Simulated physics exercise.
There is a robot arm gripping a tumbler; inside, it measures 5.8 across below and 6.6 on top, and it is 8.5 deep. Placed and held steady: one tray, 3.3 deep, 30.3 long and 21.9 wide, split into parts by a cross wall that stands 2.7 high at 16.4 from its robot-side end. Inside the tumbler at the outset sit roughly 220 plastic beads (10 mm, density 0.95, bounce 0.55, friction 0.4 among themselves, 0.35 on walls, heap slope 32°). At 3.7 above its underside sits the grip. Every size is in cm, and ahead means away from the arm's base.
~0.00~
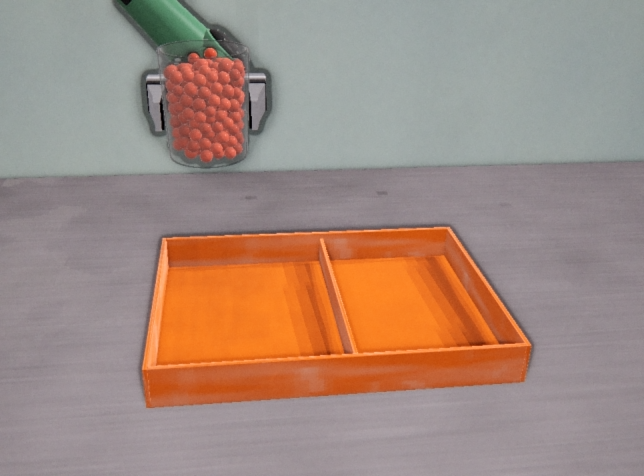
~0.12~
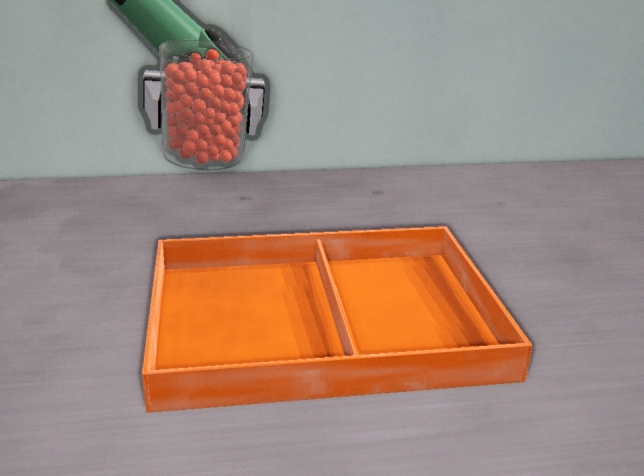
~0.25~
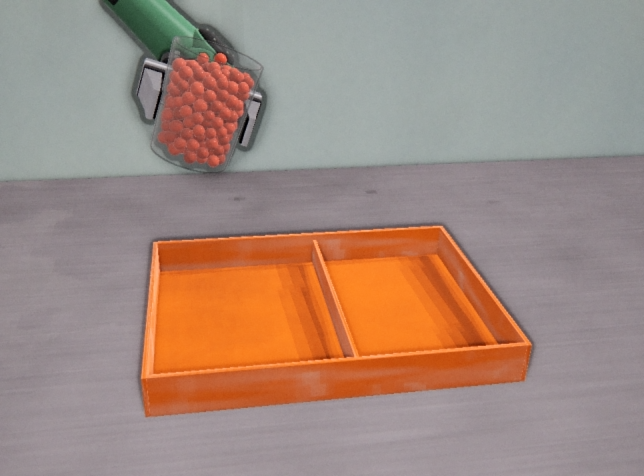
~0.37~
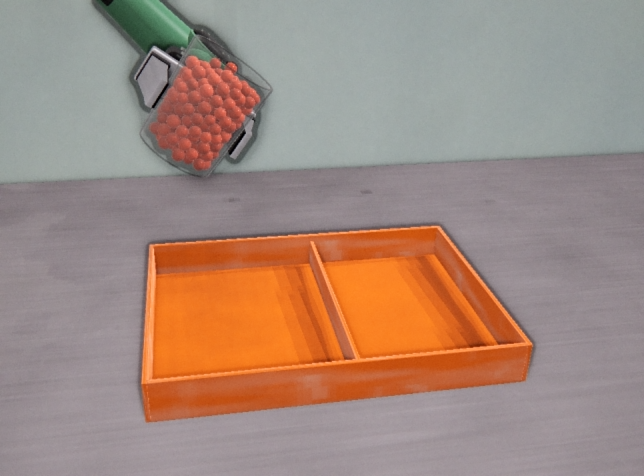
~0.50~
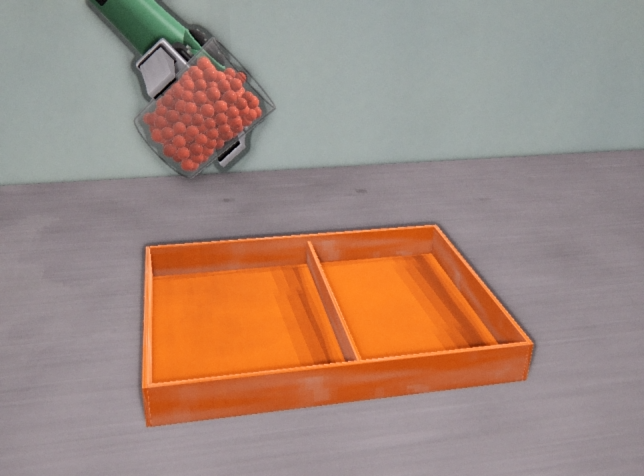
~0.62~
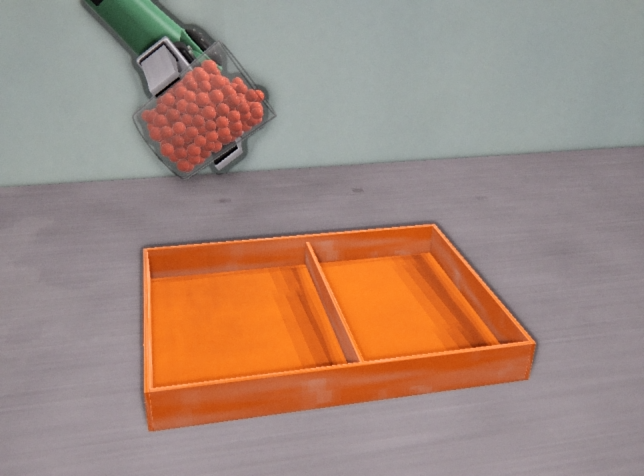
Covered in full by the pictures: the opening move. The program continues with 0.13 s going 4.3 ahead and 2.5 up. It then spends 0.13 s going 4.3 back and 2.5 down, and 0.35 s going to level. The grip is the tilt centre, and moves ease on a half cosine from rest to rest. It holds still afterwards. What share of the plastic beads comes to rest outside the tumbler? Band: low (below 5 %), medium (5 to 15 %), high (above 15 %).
High.
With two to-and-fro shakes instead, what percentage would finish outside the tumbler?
45 per cent or so.
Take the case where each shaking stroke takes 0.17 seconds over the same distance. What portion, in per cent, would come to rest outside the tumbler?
In that case around 10 per cent.
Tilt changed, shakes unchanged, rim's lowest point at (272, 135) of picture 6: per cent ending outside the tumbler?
Roughly 65 per cent.
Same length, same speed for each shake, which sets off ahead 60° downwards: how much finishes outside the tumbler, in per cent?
I'd reckon around 0 per cent.
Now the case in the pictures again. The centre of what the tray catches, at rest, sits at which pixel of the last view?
Near (344, 313).
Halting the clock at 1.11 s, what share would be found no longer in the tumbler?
Some 30 per cent.
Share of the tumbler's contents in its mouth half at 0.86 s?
60 %.
By 0.86 s, tilted 54° forward, highest piece 24 above the table; 168 in the tumbler, 51 in flight or on a rim.
By 1.11 s, tilted 15° forward, highest piece 24 above the table; 149 in the tumbler, 32 in the far-side part, 30 in the robot-side part, 8 in flight or on a rim.
By 1.43 s, level, highest piece 23 above the table; 149 in the tumbler, 36 in the far-side part, 32 in the robot-side part, 2 on the table or floor.
By 2.48 s, level, highest piece 23 above the table; 149 in the tumbler, 36 in the far-side part, 32 in the robot-side part, 2 on the table or floor.
Final count, 149 in the tumbler, 36 in the far-side part, 32 in the robot-side part, 2 on the table or floor. That is 32 % outside the tumbler.
